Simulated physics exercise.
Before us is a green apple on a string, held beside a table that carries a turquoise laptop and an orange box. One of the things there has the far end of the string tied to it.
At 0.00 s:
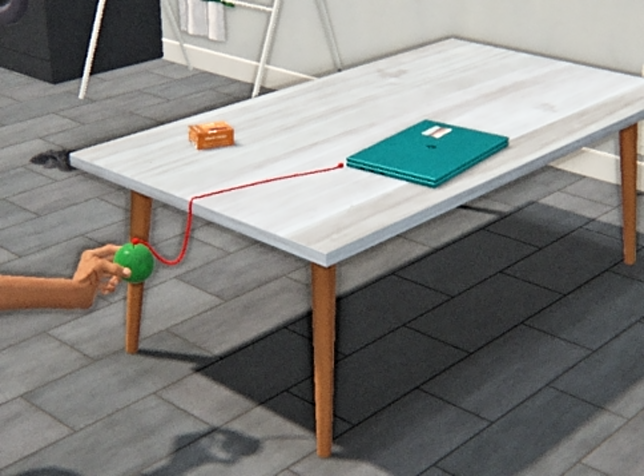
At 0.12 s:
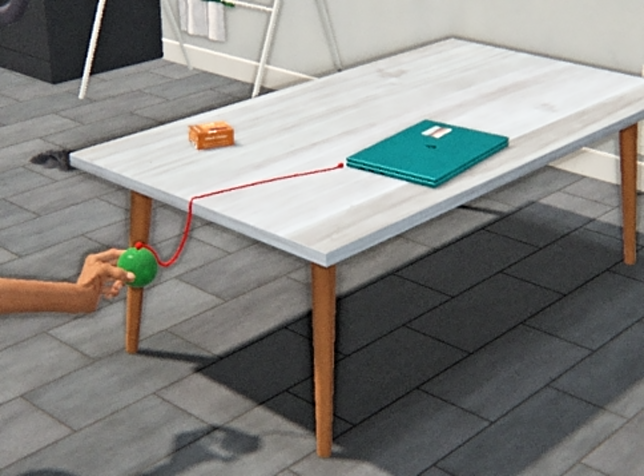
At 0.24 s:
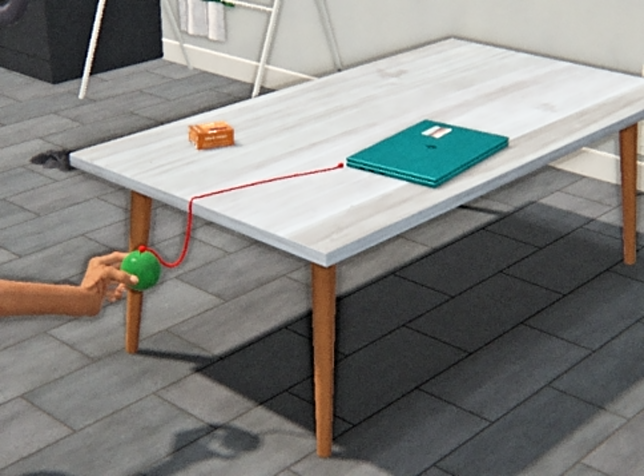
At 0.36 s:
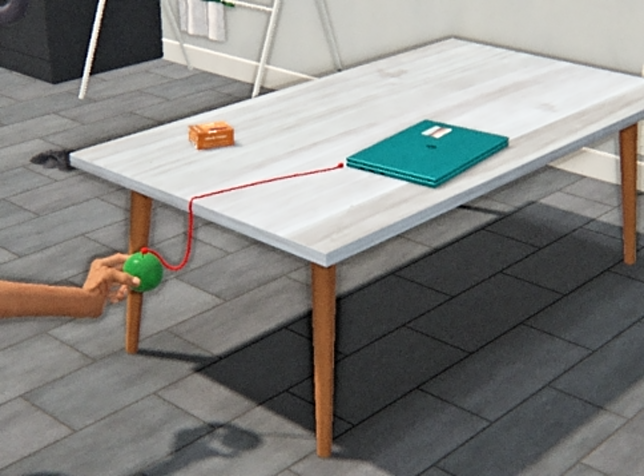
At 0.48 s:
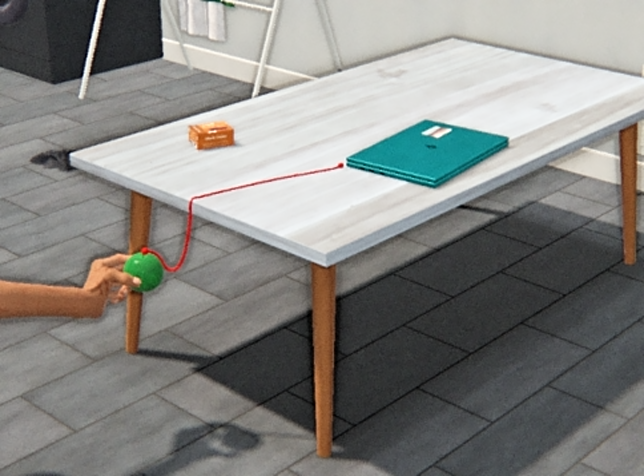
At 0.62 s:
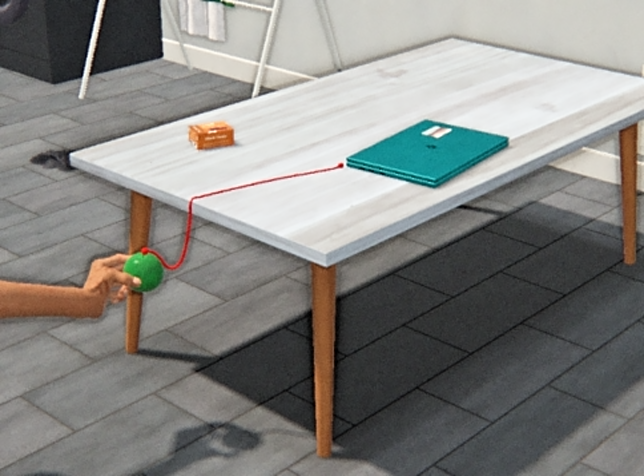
At the start, a hand at the left holds a green ball-like object beside a pale table, with a red string running from it over the edge to a closed turquoise laptop near an orange box. The hand shifts slightly right and down, then stays nearly still, while the laptop and box do not move.
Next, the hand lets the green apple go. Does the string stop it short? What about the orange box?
By the end the green apple has stayed suspended, and the orange box has held its position.
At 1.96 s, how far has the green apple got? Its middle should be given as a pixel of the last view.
Approx. position: (220, 348).
After 1.26 s, apple below the edge near (262, 313); laptop unmoved; box unmoved.
After 1.96 s, apple below the edge near (220, 348); laptop unmoved; box unmoved.
At rest, apple below the edge near (270, 333); laptop unmoved; box unmoved. The green apple hangs in the air and the orange box remains where it stands.
